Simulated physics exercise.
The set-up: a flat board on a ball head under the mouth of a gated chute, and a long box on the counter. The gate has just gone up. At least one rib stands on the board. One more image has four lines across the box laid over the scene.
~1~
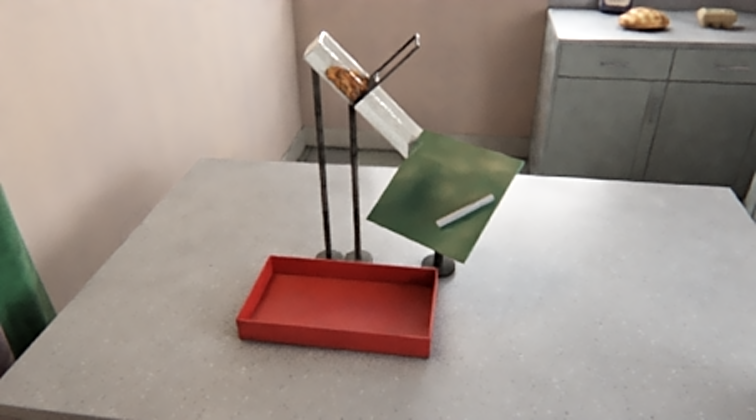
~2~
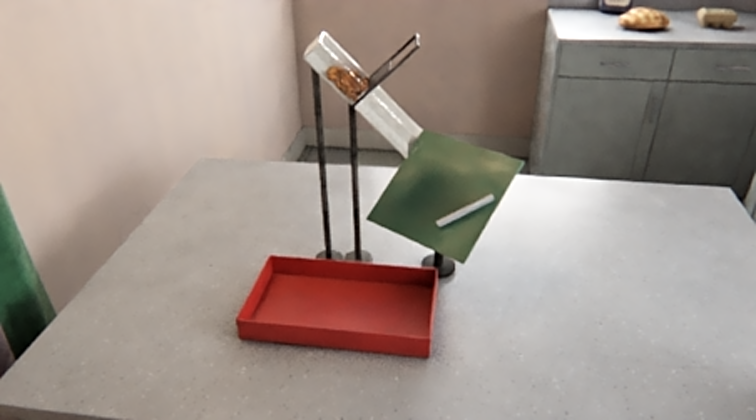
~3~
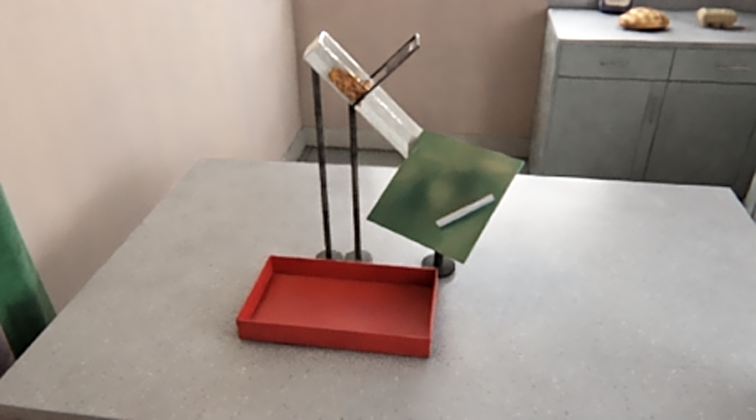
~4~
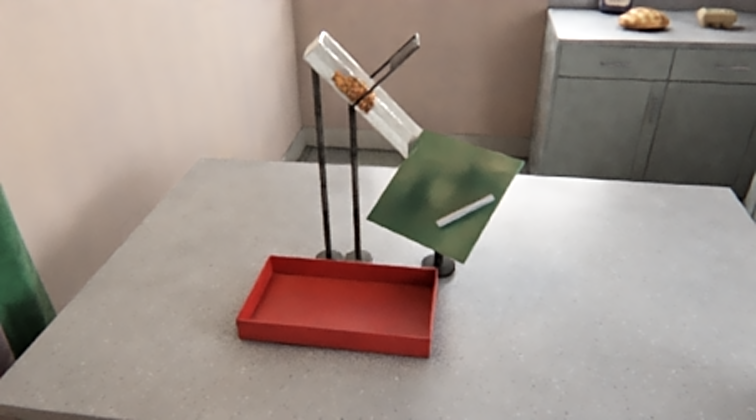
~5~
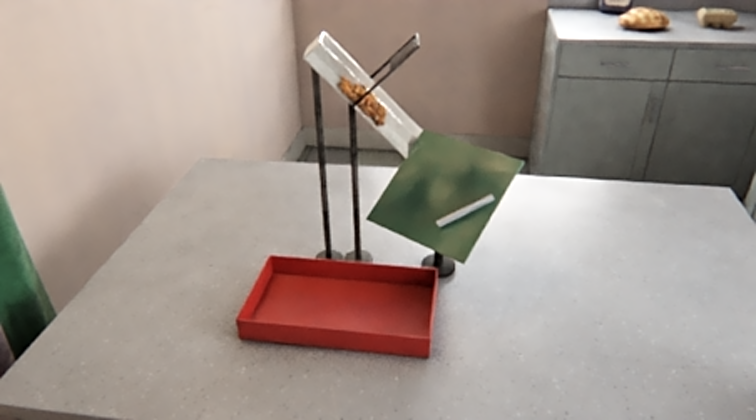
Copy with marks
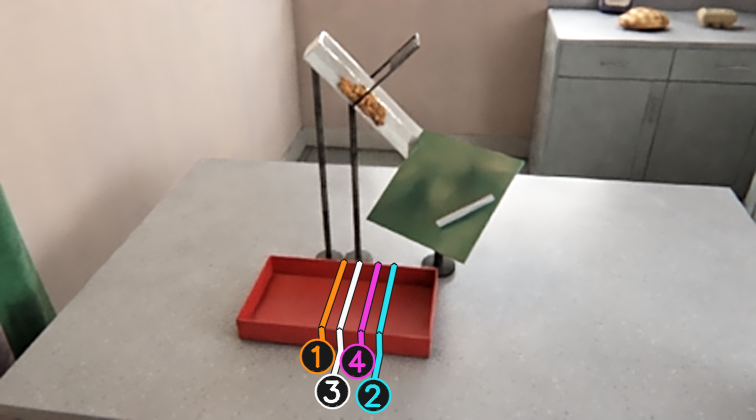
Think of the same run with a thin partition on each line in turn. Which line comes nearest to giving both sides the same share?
Choose 2.
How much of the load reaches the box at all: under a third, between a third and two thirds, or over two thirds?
It is over two thirds.
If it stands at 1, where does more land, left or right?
The right side.
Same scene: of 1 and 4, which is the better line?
Here it is line 4.
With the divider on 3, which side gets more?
Right.
On the marked copy, line 1 crosses the front rim at (321, 328); line 2 crosses the front rim at (379, 333); line 3 crosses the front rim at (339, 329); line 4 crosses the front rim at (361, 331).
For line 1, of what is caught, none at all on the left of the divider, the whole lot on the right.
For line 2, of what is caught, close to half on the left of the divider, close to half on the right.
For line 3, of what is caught, a small share on the left of the divider, all but a few on the right.
For line 4, of what is caught, a small share on the left of the divider, the bulk on the right.
